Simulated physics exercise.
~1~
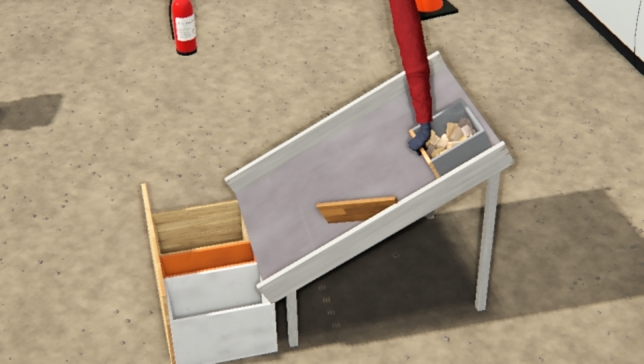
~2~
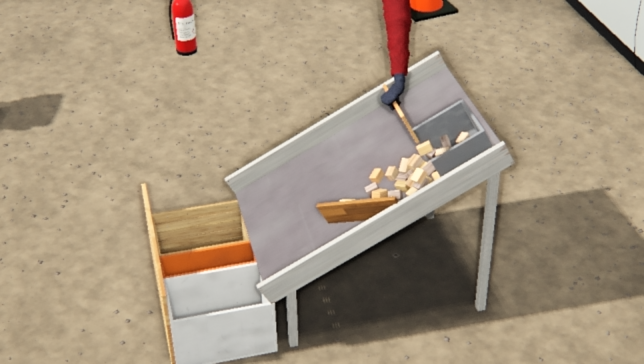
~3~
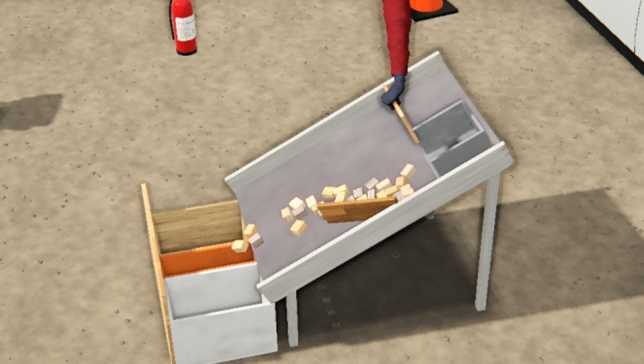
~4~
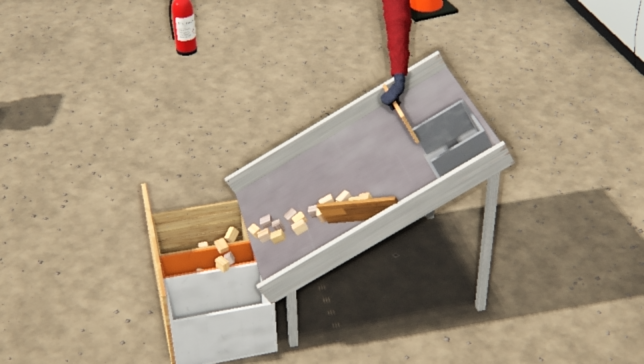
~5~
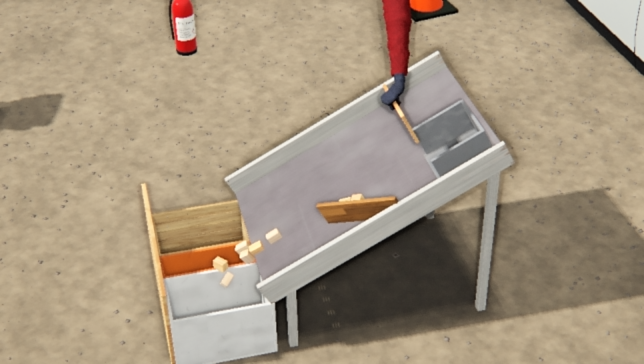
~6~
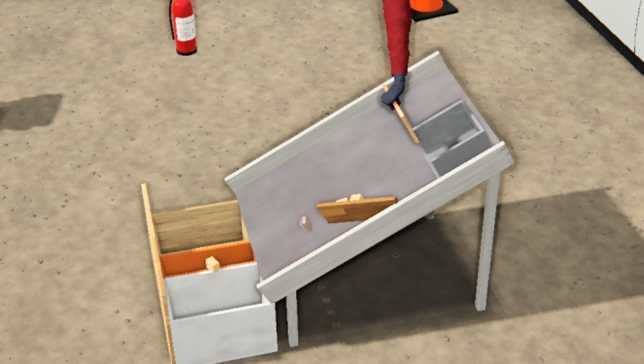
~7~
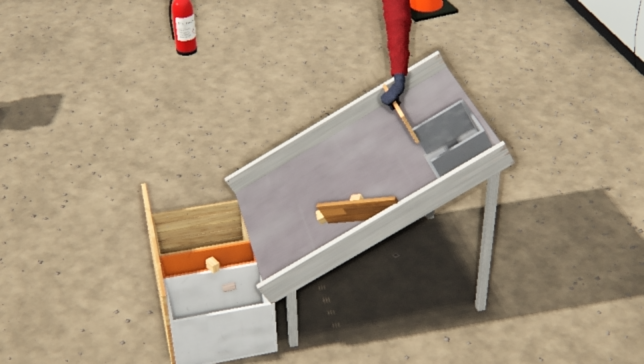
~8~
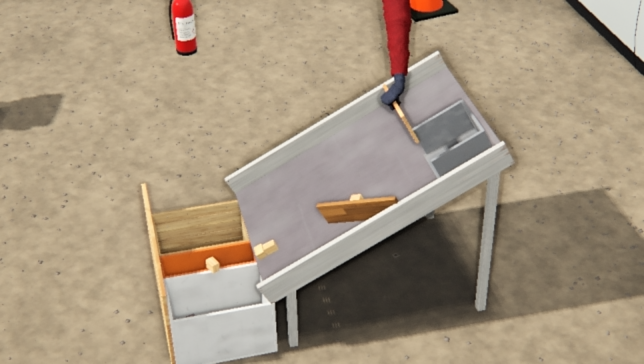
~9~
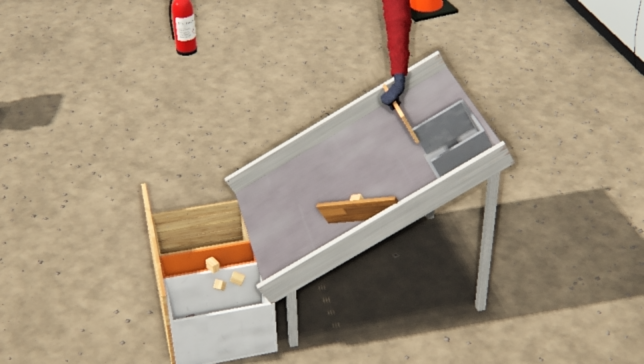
Sloping table, a red-sleeved arm lifting a gate and wooden blocks sliding left past an angled board, most dropping into bins below.
